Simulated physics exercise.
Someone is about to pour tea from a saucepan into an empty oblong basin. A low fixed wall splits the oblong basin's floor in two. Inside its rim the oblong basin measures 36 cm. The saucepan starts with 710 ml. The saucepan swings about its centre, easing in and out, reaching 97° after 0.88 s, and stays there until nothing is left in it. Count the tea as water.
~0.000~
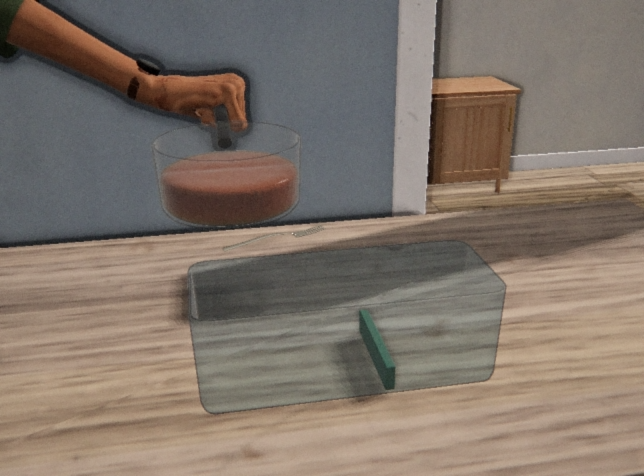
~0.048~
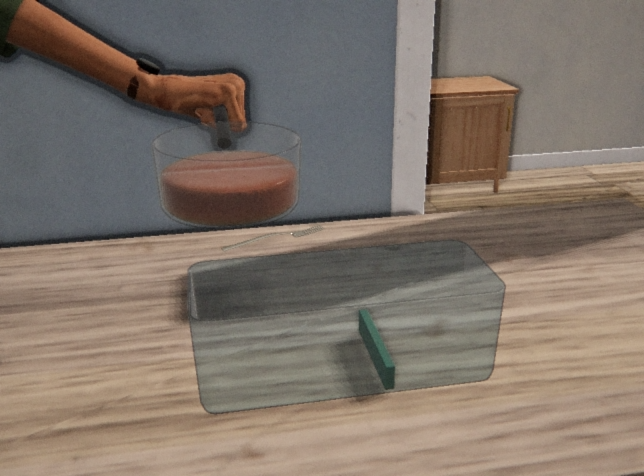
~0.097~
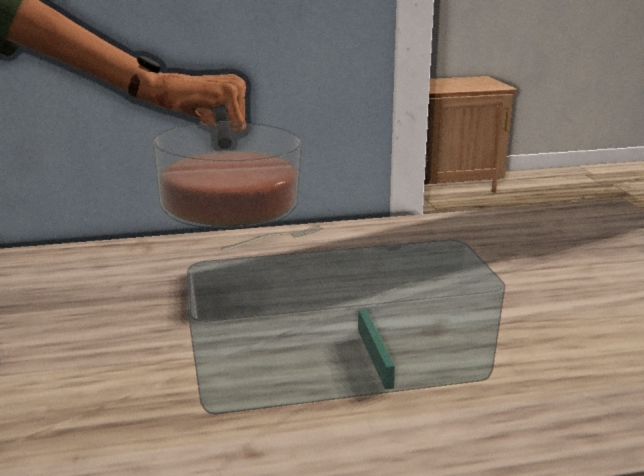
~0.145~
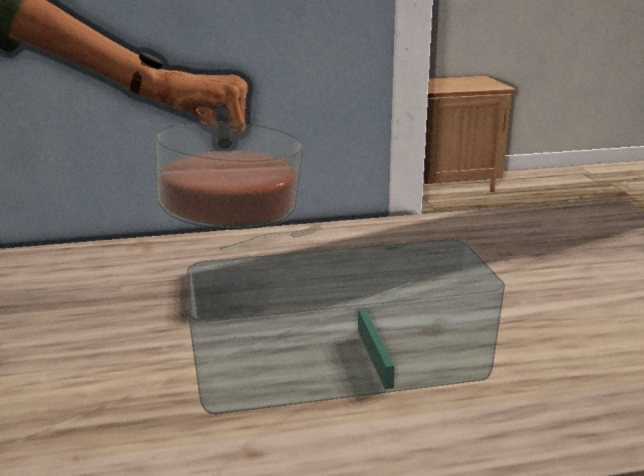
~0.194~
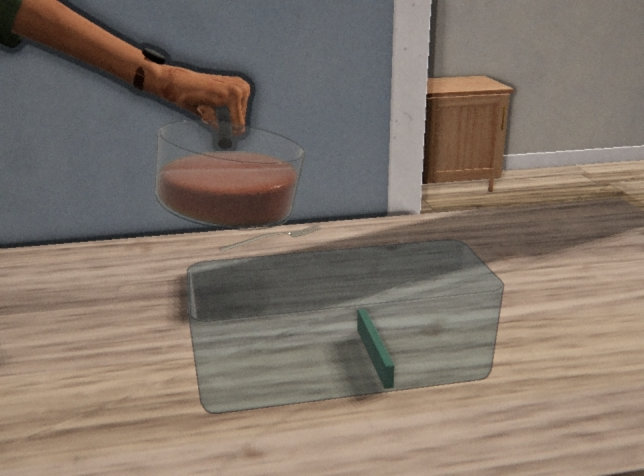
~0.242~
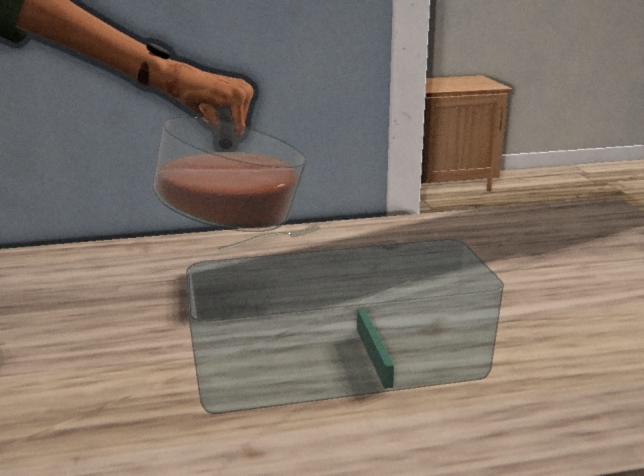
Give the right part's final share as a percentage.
Roughly 8 per cent is past the wall.
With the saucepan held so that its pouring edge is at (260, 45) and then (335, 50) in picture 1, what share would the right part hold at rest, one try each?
In turn about 10 and 60 per cent.
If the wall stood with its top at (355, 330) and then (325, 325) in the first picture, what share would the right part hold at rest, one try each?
First 30, then 70 per cent.
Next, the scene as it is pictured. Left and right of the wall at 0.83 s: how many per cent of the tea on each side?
Near 70 on the left, 3 on the right.
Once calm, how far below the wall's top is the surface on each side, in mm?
Some 12 mm on the left and 30 mm on the right.
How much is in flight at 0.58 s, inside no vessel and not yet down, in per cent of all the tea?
Some 36 per cent.
Then, 0.58 s in, the tilt is 72° and 57 per cent is still to pour, 7 is left of the wall and 0 right of it.
Then, 0.83 s in, the tilt is 96° and 16 per cent is still to pour, 70 is left of the wall and 3 right of it.
Then, 1.10 s in, the tilt is 97° and 3 per cent is still to pour, 86 is left of the wall and 7 right of it.
Then, 1.38 s in, the tilt is 97° and 0 per cent is still to pour, 91 is left of the wall and 8 right of it.
Finally, 91 per cent lies left of the wall, 8 right of it and 1 outside.
